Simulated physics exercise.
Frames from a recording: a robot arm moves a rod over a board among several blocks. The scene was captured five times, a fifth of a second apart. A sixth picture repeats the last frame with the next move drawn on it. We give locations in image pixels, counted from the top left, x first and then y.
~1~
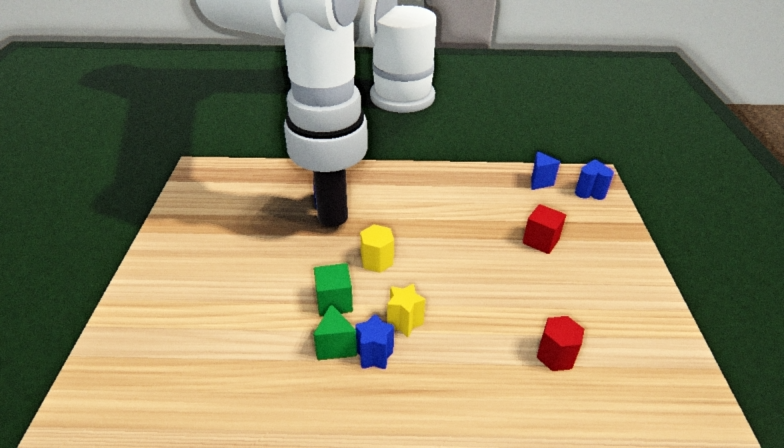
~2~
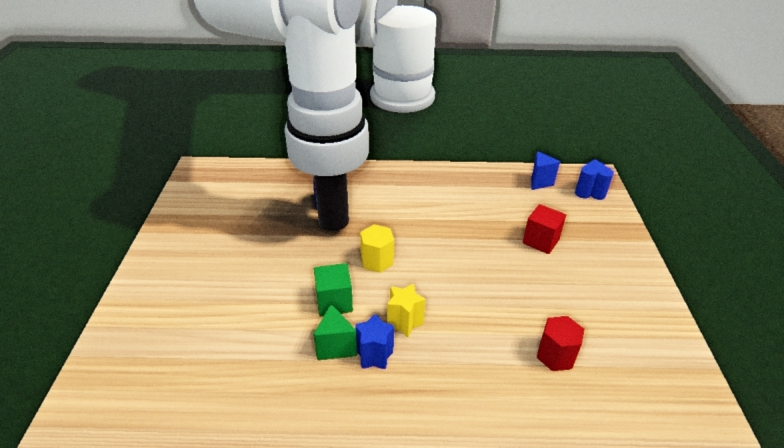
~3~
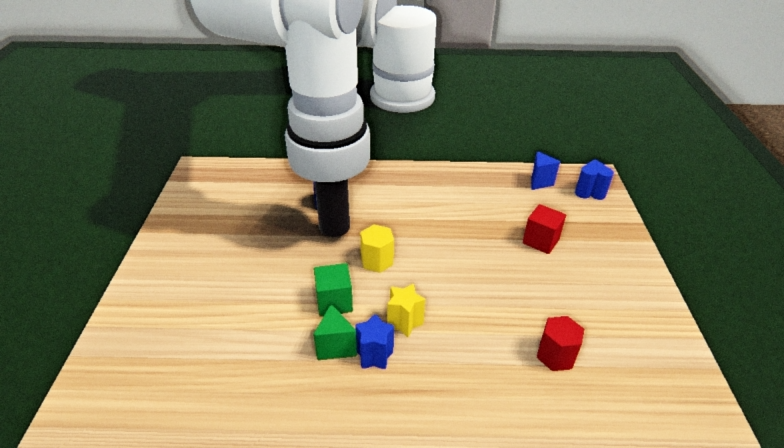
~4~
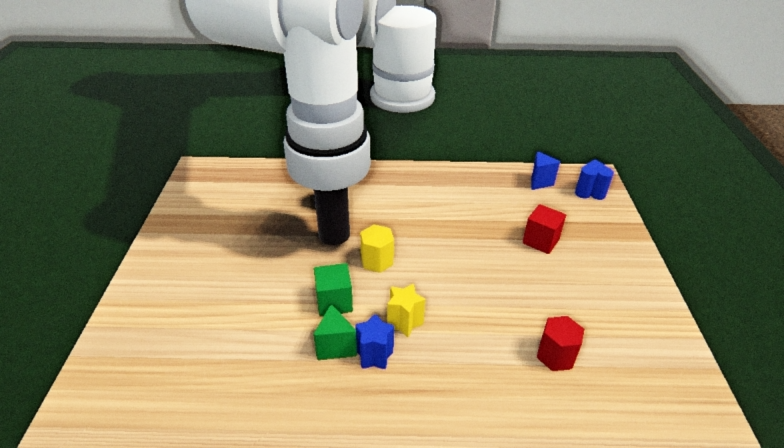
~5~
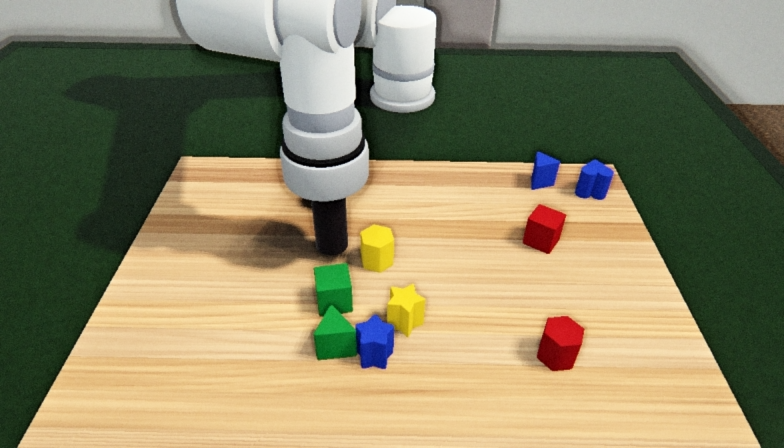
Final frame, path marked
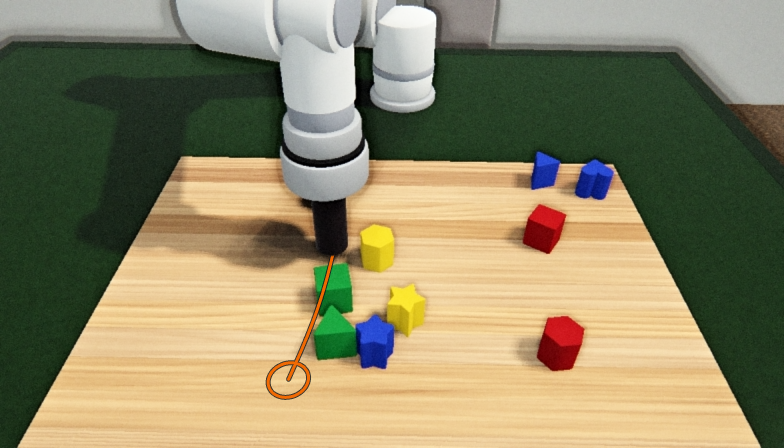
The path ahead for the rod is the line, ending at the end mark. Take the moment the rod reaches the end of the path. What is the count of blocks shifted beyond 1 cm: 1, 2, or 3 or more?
Two blocks move.
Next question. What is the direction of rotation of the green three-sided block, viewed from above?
Viewed from above: Clockwise.
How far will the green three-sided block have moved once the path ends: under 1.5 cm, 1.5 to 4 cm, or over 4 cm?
My answer is that it shifts 1.5 to 4 cm.
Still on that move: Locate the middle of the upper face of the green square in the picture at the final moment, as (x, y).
(341, 317)
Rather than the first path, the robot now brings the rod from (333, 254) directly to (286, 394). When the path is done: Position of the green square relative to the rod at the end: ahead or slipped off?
At that point it is off to one side or behind.
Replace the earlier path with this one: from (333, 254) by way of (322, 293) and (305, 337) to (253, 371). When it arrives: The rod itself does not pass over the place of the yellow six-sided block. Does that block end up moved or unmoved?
At the end of the path, the yellow six-sided block remains in its old spot.
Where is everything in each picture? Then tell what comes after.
The first picture shows rod's lower end (333, 218); green square (332, 276); green three-sided block (334, 323); yellow six-sided block (377, 235).
The second picture shows rod (334, 222); blocks still.
The third picture shows rod (335, 227); blocks still.
The fourth picture shows rod (334, 235); blocks still.
The fifth picture shows rod (332, 245); green square (332, 276); green three-sided block (334, 323); yellow six-sided block (377, 235).
Drawn move, from (333, 254) by way of (324, 290) and (309, 332) to (288, 380).
What follows on the original path. One third of the way, rod (322, 282); green square (334, 288), turned 20° anticlockwise.
Two thirds of the way, rod (307, 323); green square (340, 316), turned 60° anticlockwise; green three-sided block (344, 349), turned 50° clockwise.
At the end, rod (287, 371); green square (341, 317), turned 65° anticlockwise; green three-sided block (345, 349), turned 50° clockwise; yellow six-sided block still.
